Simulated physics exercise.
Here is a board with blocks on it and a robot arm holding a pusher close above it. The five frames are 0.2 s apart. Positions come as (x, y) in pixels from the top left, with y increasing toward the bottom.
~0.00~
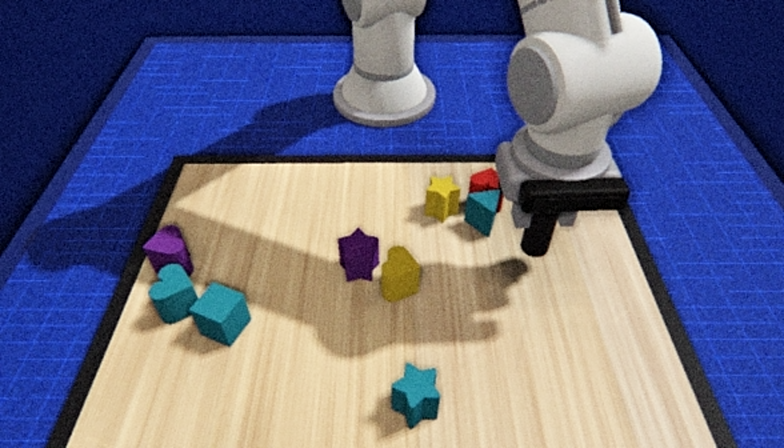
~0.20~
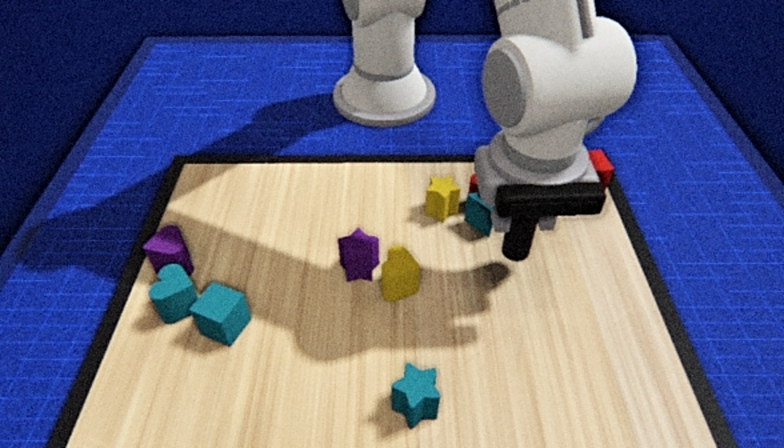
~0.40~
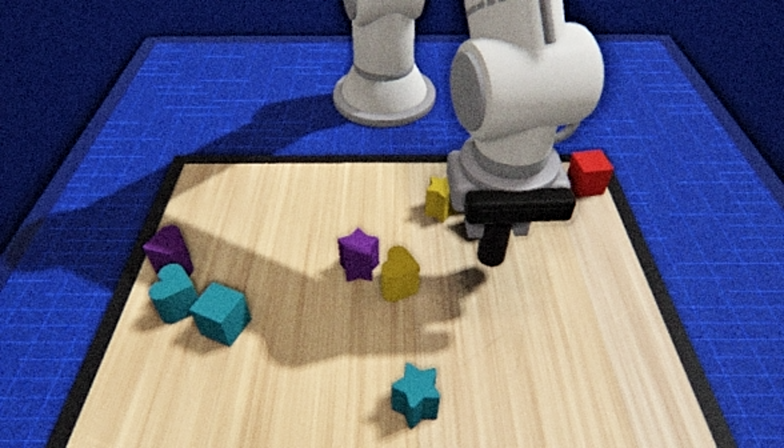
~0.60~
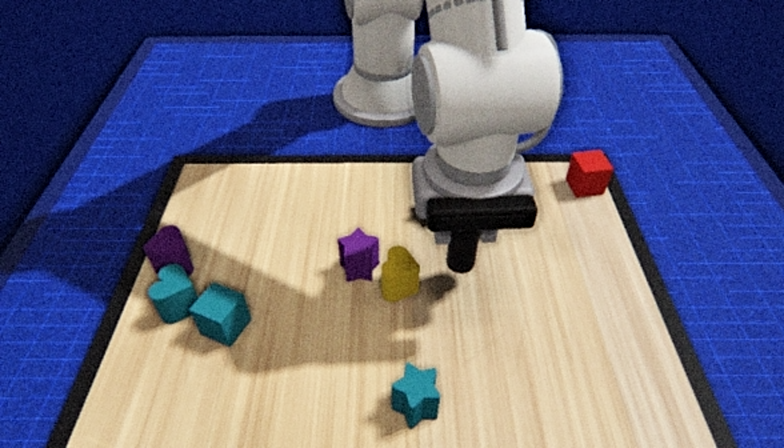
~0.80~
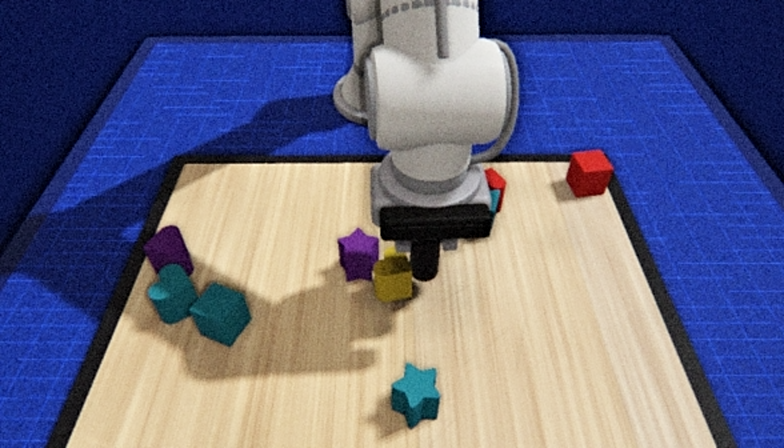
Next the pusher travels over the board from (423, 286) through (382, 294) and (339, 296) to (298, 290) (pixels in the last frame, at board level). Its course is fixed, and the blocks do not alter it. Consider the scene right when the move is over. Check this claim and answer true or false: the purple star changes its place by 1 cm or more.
It is true.
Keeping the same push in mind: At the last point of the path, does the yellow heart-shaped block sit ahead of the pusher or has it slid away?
It rides in front to the end.
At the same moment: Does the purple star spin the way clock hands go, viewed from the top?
I'd say yes.
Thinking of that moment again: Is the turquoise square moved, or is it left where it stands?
It is still on its spot.
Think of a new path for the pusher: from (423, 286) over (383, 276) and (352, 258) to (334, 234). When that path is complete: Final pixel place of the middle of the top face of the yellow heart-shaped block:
Top centre: (356, 267).
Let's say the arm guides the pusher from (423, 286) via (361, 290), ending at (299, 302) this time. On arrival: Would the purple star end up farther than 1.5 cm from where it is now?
My answer is yes.
On the path given first. One third of the way, pusher (381, 281); purple star (347, 241), turned 40° clockwise; yellow heart-shaped block (350, 268), turned 25° clockwise.
Two thirds of the way, pusher (337, 282); purple star (338, 241), turned 85° clockwise; yellow heart-shaped block (305, 268), turned 30° clockwise.
At the end, pusher (295, 276); turquoise square still; purple star (338, 241), turned 85° clockwise; yellow heart-shaped block (262, 267).
